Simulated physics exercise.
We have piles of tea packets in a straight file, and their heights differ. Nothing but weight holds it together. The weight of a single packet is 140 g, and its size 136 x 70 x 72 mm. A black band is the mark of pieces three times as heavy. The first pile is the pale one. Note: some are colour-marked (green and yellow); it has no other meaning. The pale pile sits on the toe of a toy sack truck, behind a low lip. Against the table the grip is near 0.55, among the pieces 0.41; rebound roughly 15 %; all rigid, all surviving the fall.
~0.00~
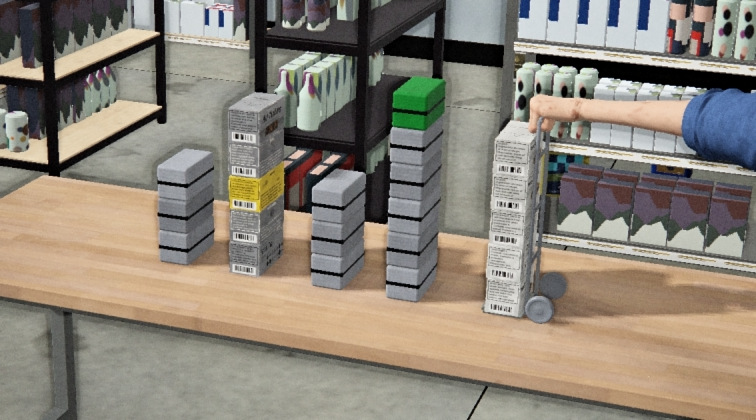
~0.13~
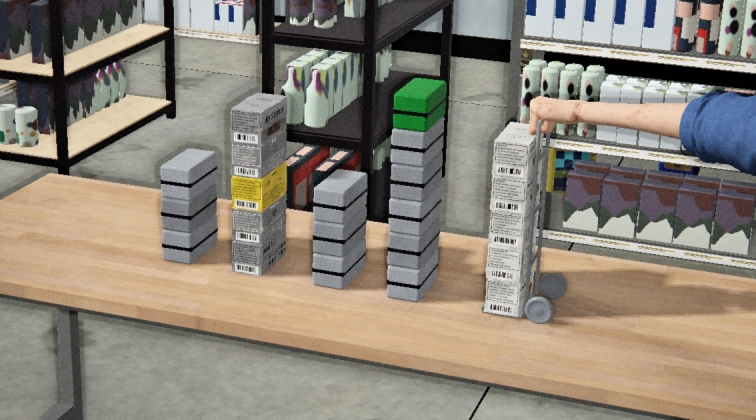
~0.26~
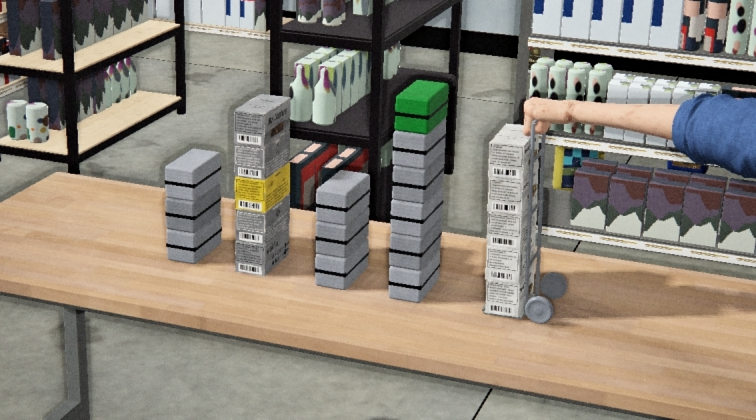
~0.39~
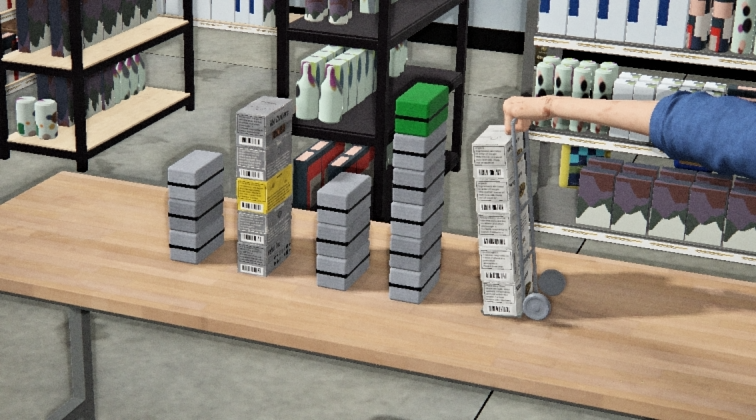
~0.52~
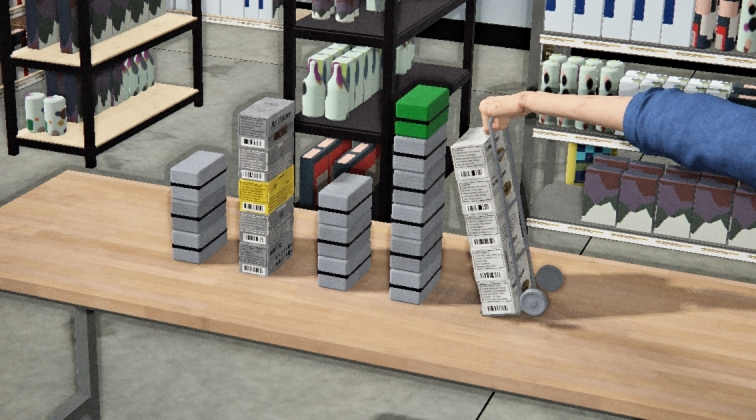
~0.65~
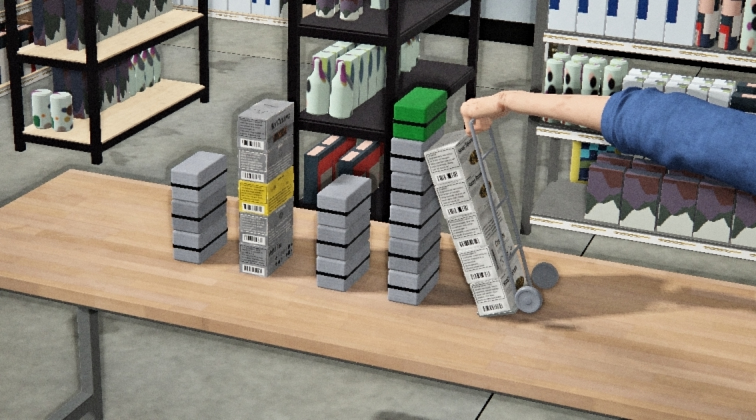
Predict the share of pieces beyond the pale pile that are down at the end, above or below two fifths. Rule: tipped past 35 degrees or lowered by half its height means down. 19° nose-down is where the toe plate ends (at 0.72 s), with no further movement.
The share ends below two fifths.
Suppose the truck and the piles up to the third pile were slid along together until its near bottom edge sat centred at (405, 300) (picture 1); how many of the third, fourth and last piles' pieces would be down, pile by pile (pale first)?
Down by pile: Third 0, fourth 0, last 0.
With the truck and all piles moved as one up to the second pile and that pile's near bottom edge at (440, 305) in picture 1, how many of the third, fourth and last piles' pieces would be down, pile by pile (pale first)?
After that shift, the third pile would have 0 down, the fourth 0 and the last 0.
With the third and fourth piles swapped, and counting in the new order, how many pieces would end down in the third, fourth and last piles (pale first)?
After the swap, the third pile would have 0 down, the fourth 0 and the last 0.
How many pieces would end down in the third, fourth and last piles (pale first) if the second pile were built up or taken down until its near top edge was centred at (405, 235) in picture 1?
Third 0, fourth 0, last 0.
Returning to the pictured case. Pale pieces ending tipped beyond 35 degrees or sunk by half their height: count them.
Exactly 0 pale pieces do.
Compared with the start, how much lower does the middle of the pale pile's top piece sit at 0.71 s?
0 cm lower.
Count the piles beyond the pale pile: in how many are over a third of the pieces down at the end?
All told, the figure is 0.
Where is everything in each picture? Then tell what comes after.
In the first picture (places mark the middle of the side facing us; the camera moves round a little), truck frame (537, 161) 0° forward; green packet (409, 112); yellow packet (244, 195); the rest undisturbed.
The second picture shows truck frame (536, 163) 0° forward; green packet (410, 113).
The third picture shows truck frame (532, 163) 2° forward; green packet (411, 116).
The fourth picture shows truck frame (515, 161) 7° forward, top of the pale pile leaning 7°; green packet (411, 119); the rest undisturbed.
The fifth picture shows truck frame (496, 160) 14° forward, top of the pale pile leaning 14°; green packet (412, 121); the rest undisturbed.
The sixth picture shows truck frame (481, 161) 18° forward, top of the pale pile leaning 22°; green packet (409, 124); yellow packet (253, 198); the rest undisturbed.
After 0.71 s, 0 of the pale pile down; none of the 17 other packets down.
At rest (2.0 s), 0 of the pale pile down; none of the 17 other packets down; green packet unmoved; yellow packet unmoved. That is 0 per cent. As the last picture would show them, middles, green packet near (419, 114), yellow packet near (266, 188).
